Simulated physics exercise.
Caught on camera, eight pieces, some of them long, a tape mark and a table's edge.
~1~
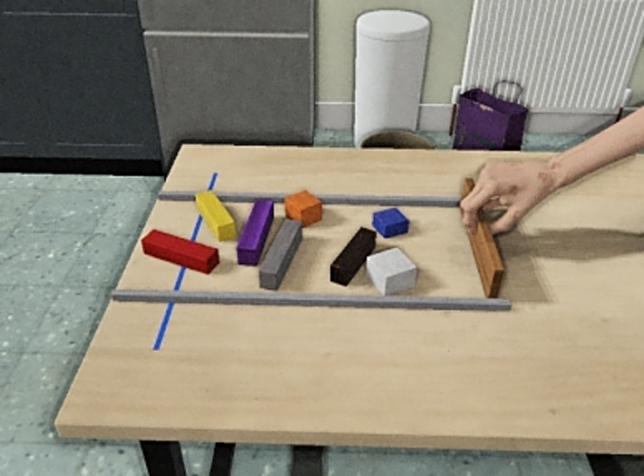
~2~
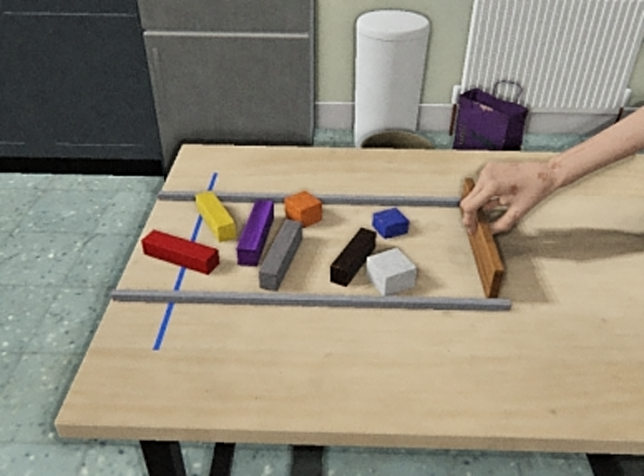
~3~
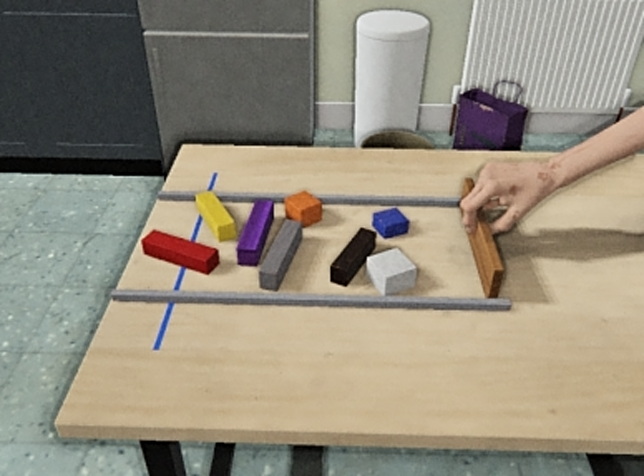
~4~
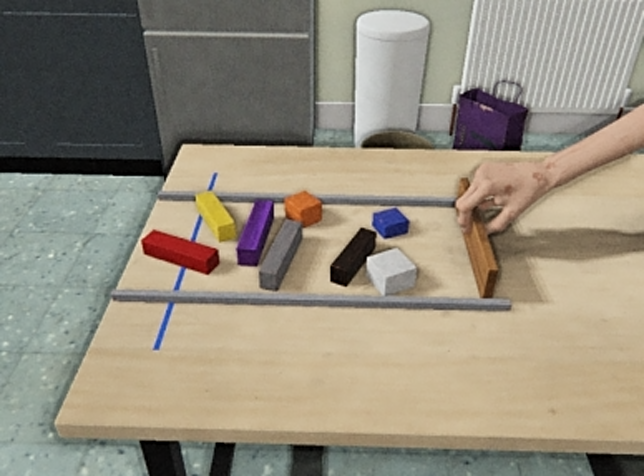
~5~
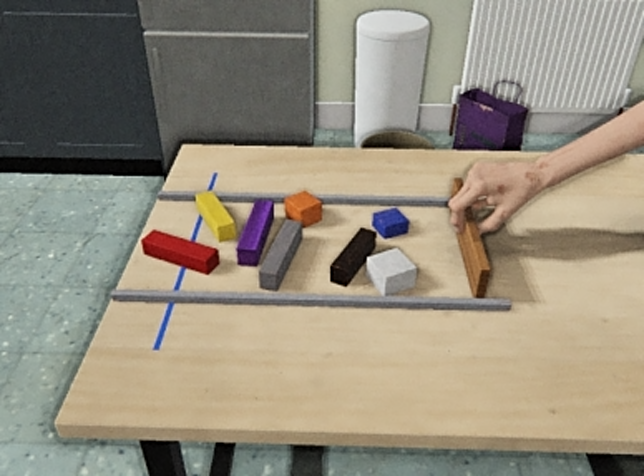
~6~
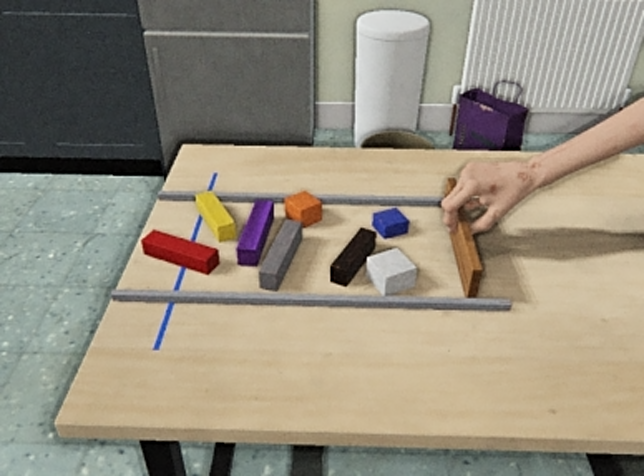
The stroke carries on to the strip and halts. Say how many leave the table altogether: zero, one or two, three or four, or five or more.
Outcome: The number that fall off is three or four.
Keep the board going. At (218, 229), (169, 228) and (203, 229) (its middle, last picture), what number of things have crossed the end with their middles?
It would be 2, 5 and 3.
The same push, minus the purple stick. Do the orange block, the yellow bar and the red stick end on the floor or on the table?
The orange block stays on, the yellow bar goes over, the red stick drops off.
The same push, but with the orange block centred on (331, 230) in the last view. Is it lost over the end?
Then it does not fall.
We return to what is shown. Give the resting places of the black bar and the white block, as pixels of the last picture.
The black bar stops around (162, 240); the white block around (163, 264).
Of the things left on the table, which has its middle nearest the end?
It is the orange block.
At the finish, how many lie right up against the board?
It touches 3.
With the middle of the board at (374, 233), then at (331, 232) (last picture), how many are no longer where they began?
First 3, then 6.
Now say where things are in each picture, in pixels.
Red stick (180, 251); yellow bar (215, 216); purple stick (256, 232); board (479, 235); tape (192, 244), in the first picture.
Yellow bar (215, 216); board (479, 235), in the second picture.
Purple stick (256, 232); black bar (354, 256), in the third picture.
Red stick (180, 252); white block (391, 272), in the fourth picture.
Yellow bar (215, 216); blue block (390, 223), in the fifth picture.
Red stick (180, 252); yellow bar (215, 216); purple stick (256, 232); board (460, 235); tape (192, 244), in the sixth picture.
Soon after, none off yet; red stick at rest near (180, 252); yellow bar at rest near (215, 216); purple stick at rest near (256, 232).
At rest, the number that fall off is three or four; fallen, grey bar, purple stick, yellow bar and red stick.
